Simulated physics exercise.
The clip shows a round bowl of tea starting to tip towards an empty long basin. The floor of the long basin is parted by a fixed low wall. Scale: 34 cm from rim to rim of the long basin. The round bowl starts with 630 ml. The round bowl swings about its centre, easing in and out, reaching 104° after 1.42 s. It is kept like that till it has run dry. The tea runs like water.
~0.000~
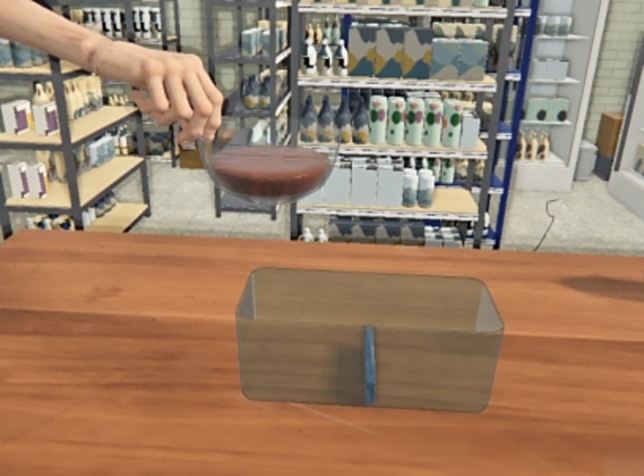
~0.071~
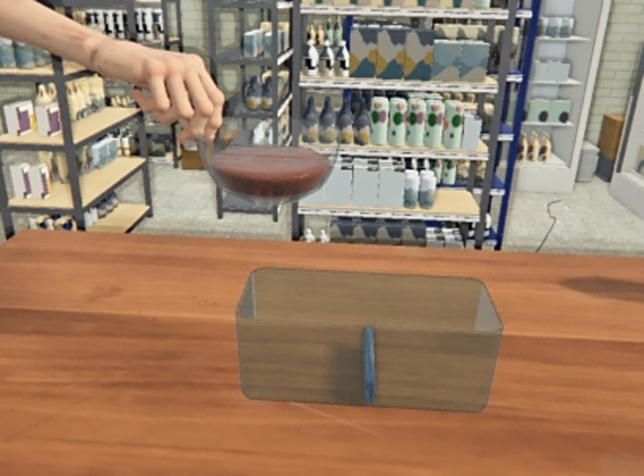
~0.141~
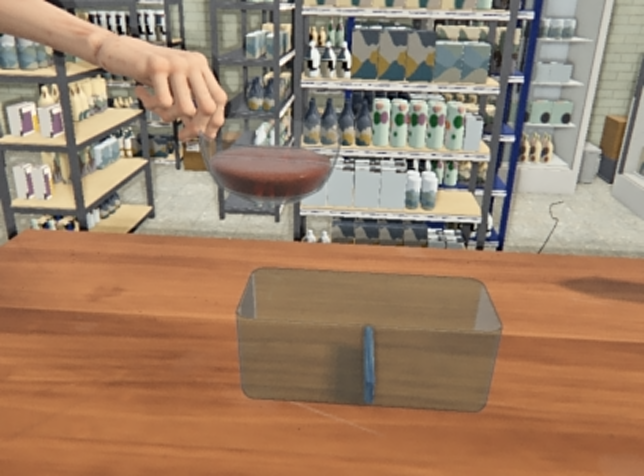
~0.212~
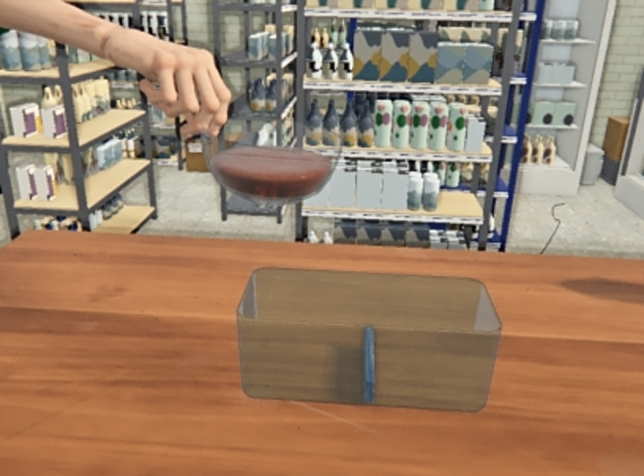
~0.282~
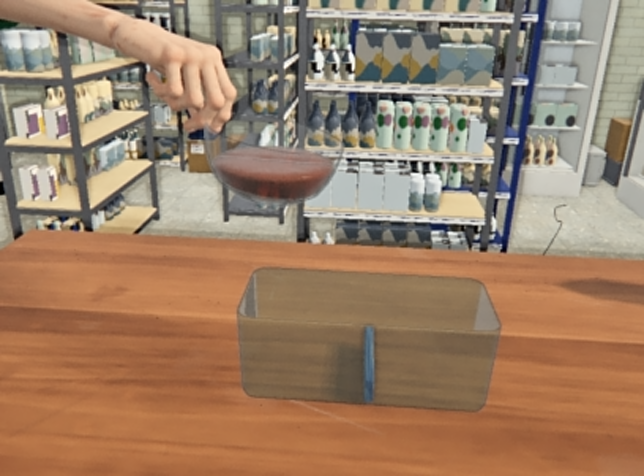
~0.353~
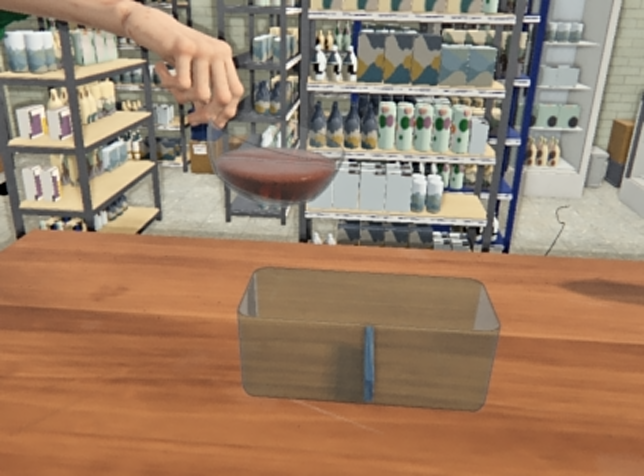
A clear round bowl of dark reddish-brown tea is held by a hand reaching in from the upper left, above a wooden table in a shop, seen from slightly above. Below and to the right sits an empty, see-through brownish long basin with a blue upright strip, before shelves of bottles and boxes. The bowl slowly tilts down to the right, while the background shifts slightly.
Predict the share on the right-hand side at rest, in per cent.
About 59 per cent.
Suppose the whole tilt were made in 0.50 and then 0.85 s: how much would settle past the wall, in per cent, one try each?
First 35, then 45 per cent.
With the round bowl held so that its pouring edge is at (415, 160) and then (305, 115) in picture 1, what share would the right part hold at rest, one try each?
First 90, then 10 per cent.
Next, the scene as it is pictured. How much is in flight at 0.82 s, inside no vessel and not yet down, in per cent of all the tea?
Some 32 per cent.
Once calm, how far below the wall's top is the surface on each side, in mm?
Some 24 mm on the left and 18 mm on the right.
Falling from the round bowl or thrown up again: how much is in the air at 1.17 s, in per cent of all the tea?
About 14 per cent.
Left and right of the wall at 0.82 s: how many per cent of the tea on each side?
Near 2 on the left, 7 on the right.
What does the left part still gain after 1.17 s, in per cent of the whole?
Some 16 per cent.
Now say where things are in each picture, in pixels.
Tilt 0°; pouring edge (340, 135); surface from (209, 156) to (332, 160); the long basin's rim runs from (245, 292) to (493, 305); the wall's top is at (370, 354), in the first frame.
Tilt 1°; pouring edge (340, 136); surface from (210, 157) to (333, 161), in the second frame.
Tilt 3°; pouring edge (341, 139); surface from (211, 156) to (332, 163), in the third frame.
Tilt 6°; pouring edge (342, 143); surface from (213, 156) to (333, 164), in the fourth frame.
Tilt 10°; pouring edge (343, 149); surface from (215, 156) to (336, 164), in the fifth frame.
Tilt 15°; pouring edge (344, 155); surface from (217, 157) to (337, 164), in the sixth frame.
By 0.82 s the tilt is 65° and 58 per cent is still to pour, 2 is left of the wall and 7 right of it.
By 1.17 s the tilt is 96° and 5 per cent is still to pour, 24 is left of the wall and 58 right of it.
By 1.53 s the tilt is 104° and 0 per cent is still to pour, 40 is left of the wall and 59 right of it.
By 1.92 s the tilt is 104° and 0 per cent is still to pour, 40 is left of the wall and 59 right of it.
At rest 40 per cent lies left of the wall, 59 right of it and 1 outside.
